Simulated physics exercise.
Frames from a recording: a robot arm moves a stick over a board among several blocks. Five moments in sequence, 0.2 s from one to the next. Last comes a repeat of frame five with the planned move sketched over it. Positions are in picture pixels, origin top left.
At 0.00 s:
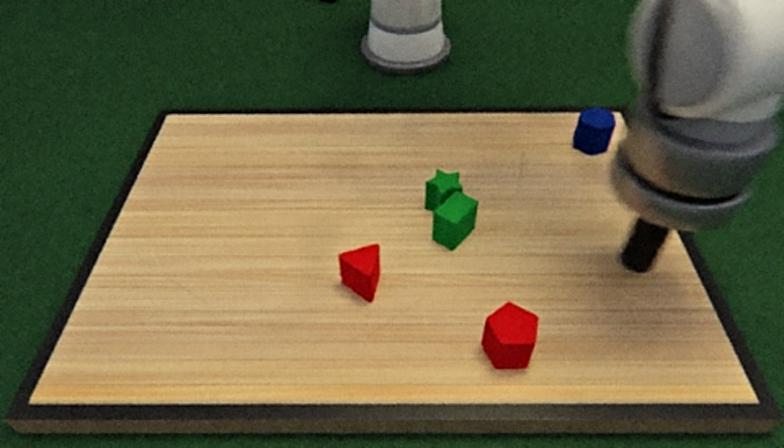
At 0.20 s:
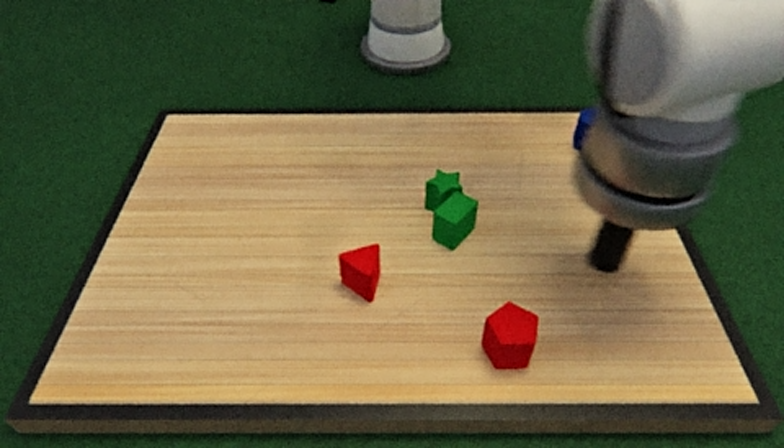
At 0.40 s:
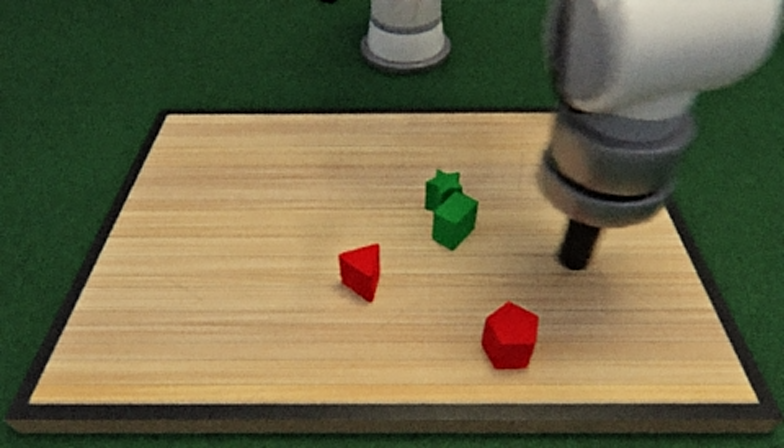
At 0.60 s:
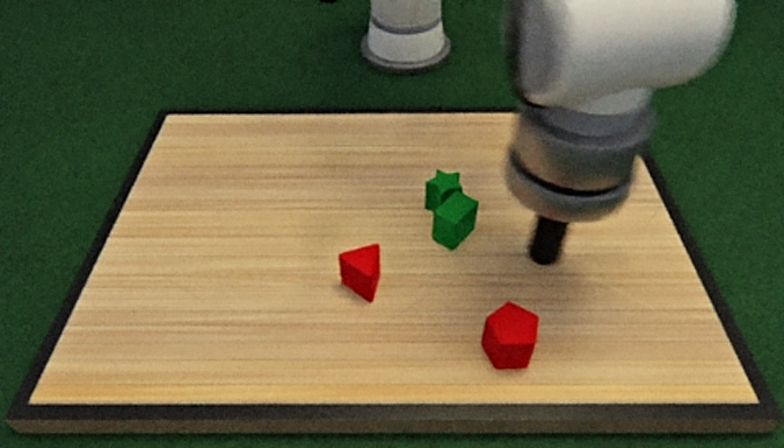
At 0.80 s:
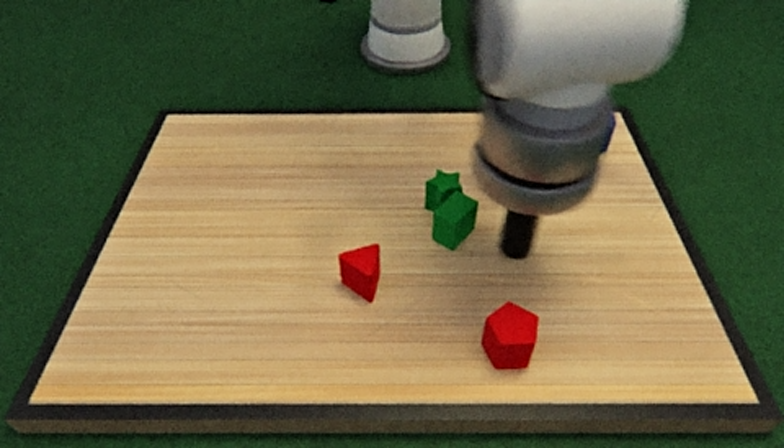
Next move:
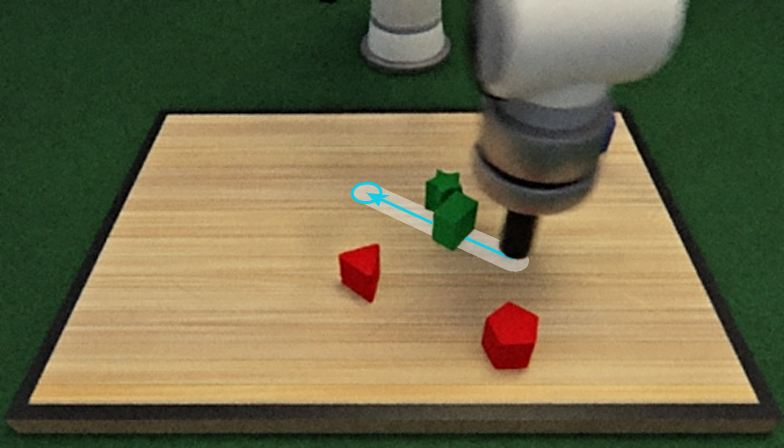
The clip shows a robot arm moving a dark stick steadily leftward over a wooden board, passing in front of a blue block and nearing two green blocks, while the green blocks and two red blocks stay still.
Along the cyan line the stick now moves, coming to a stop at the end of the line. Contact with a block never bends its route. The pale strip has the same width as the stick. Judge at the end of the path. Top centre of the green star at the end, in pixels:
In the picture, that point is around (431, 168).
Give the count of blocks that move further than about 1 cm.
That push would leave two blocks displaced by more than about 1 cm.
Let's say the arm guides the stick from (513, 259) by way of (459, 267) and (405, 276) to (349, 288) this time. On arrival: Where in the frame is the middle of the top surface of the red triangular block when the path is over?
Final place: (317, 272).
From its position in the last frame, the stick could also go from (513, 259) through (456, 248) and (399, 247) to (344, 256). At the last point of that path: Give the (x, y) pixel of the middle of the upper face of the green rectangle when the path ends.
Its top middle is near (434, 198).
The drawn path runs in a line from (513, 259) to (367, 193).
The first path, step by step. One third of the way, stick (461, 224); green star (436, 175), turned 30° clockwise; green rectangle (435, 199).
Two thirds of the way, stick (411, 202); green star (431, 168), turned 55° clockwise; green rectangle (385, 179), turned 20° anticlockwise.
At the end, stick (366, 181); green star (431, 168), turned 55° clockwise; green rectangle (337, 163), turned 45° anticlockwise.
